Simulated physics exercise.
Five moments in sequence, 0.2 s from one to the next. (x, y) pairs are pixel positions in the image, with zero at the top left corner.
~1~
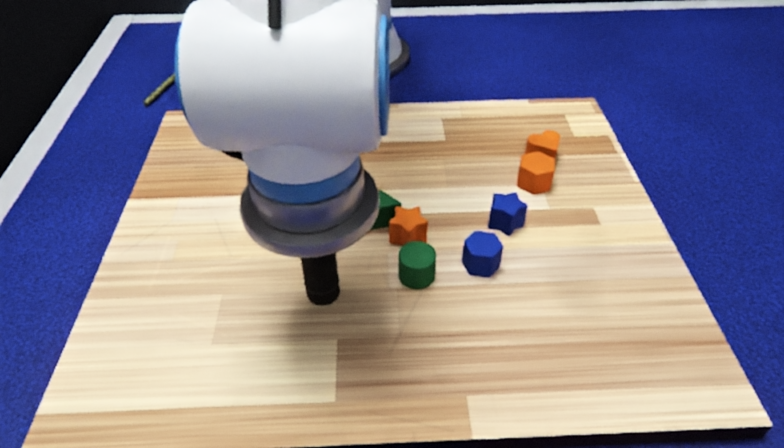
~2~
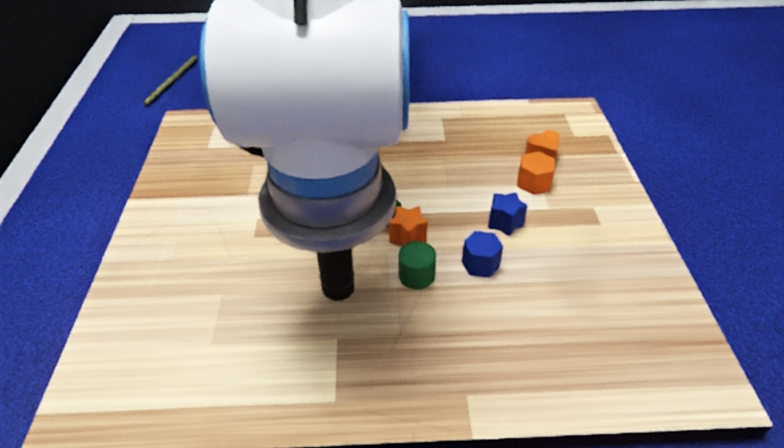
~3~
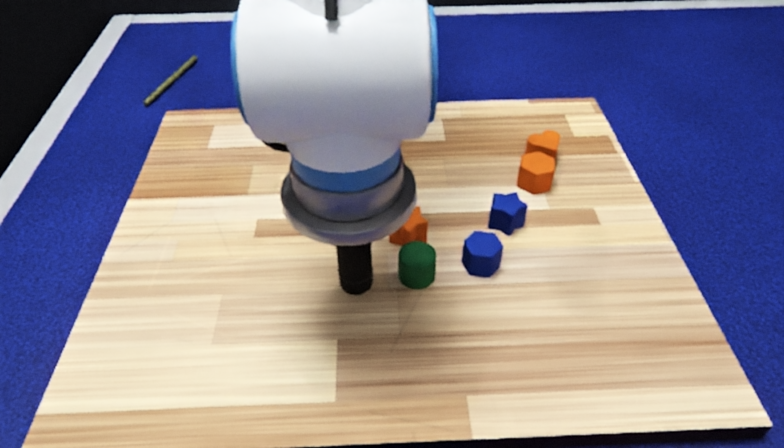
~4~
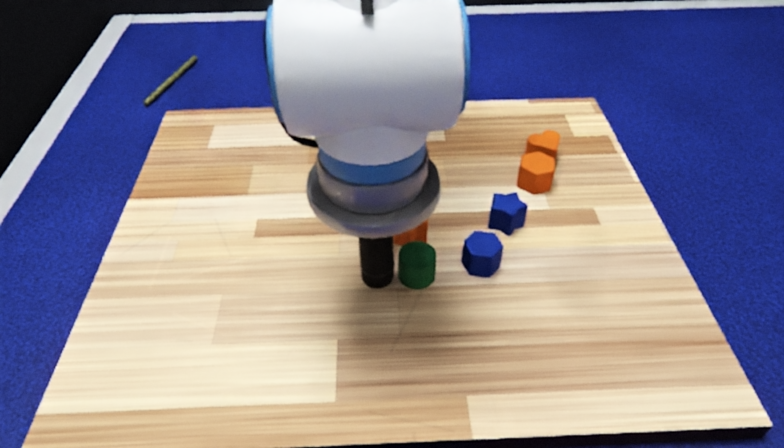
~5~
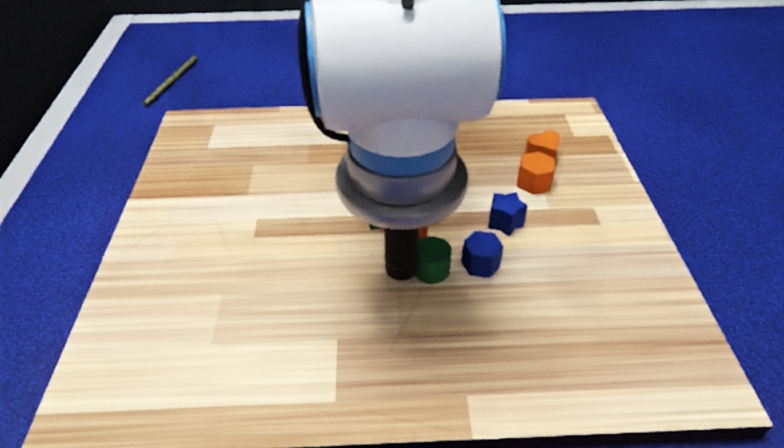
White robot arm with a black peg sliding right across a wooden board, then nudging a green disc slightly to the right.
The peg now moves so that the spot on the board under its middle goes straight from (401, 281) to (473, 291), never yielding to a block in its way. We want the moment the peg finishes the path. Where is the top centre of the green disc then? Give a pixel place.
If I read the scene right, the answer is (460, 242).
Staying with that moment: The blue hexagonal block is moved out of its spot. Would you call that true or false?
The statement is true.
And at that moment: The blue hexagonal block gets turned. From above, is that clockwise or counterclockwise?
Watching from overhead, you'd notice the blue hexagonal block rotating clockwise.
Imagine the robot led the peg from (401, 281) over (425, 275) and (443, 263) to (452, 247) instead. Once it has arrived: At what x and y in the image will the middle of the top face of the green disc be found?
Near (483, 216).
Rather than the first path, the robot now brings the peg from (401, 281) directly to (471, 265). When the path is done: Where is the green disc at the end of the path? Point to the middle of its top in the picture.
It should be at (482, 221) by then.
On the path given first. Halfway along, peg (438, 275); green disc (456, 244); blue hexagonal block (493, 239), turned 20° clockwise.
At the end, peg (474, 280); orange star-shaped block unmoved; green disc (460, 242); blue hexagonal block (496, 238), turned 20° clockwise.
